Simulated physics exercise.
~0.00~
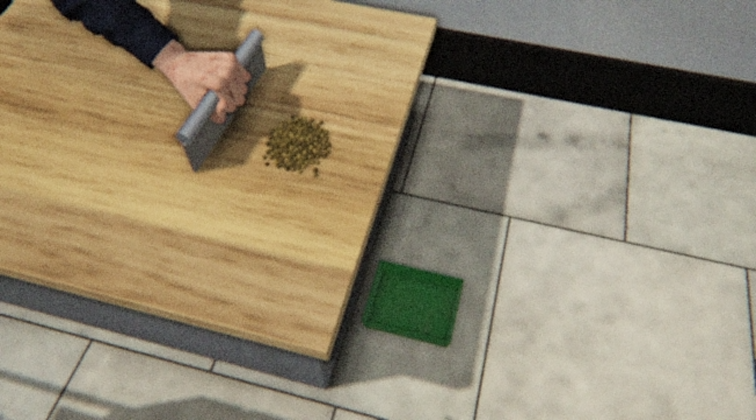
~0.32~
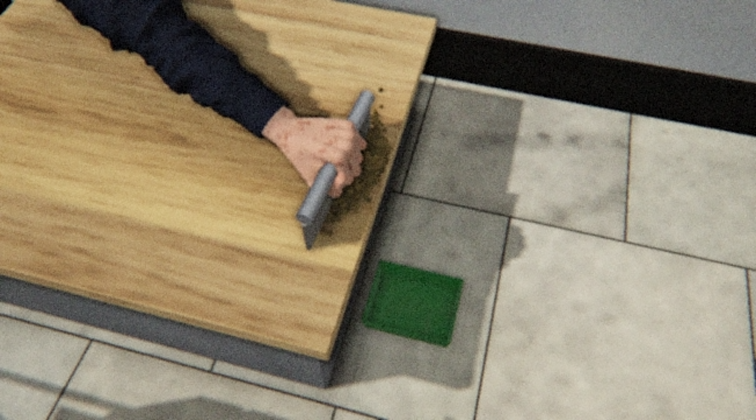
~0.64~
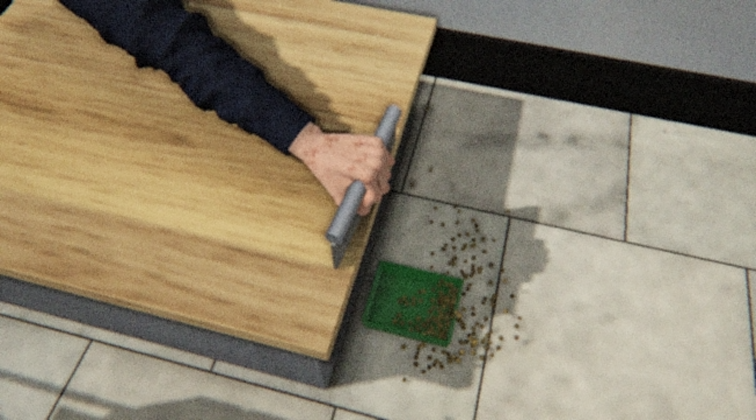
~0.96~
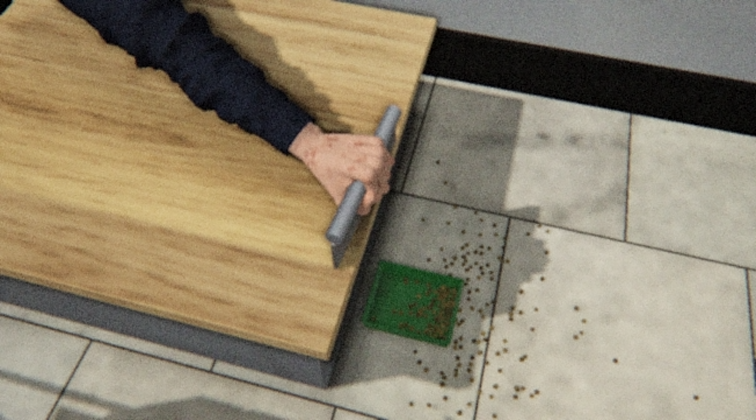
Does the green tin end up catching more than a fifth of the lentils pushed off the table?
Yes, the tin catches well over a fifth of them. The share that misses and lies scattered on the tiles is also more than a fifth.
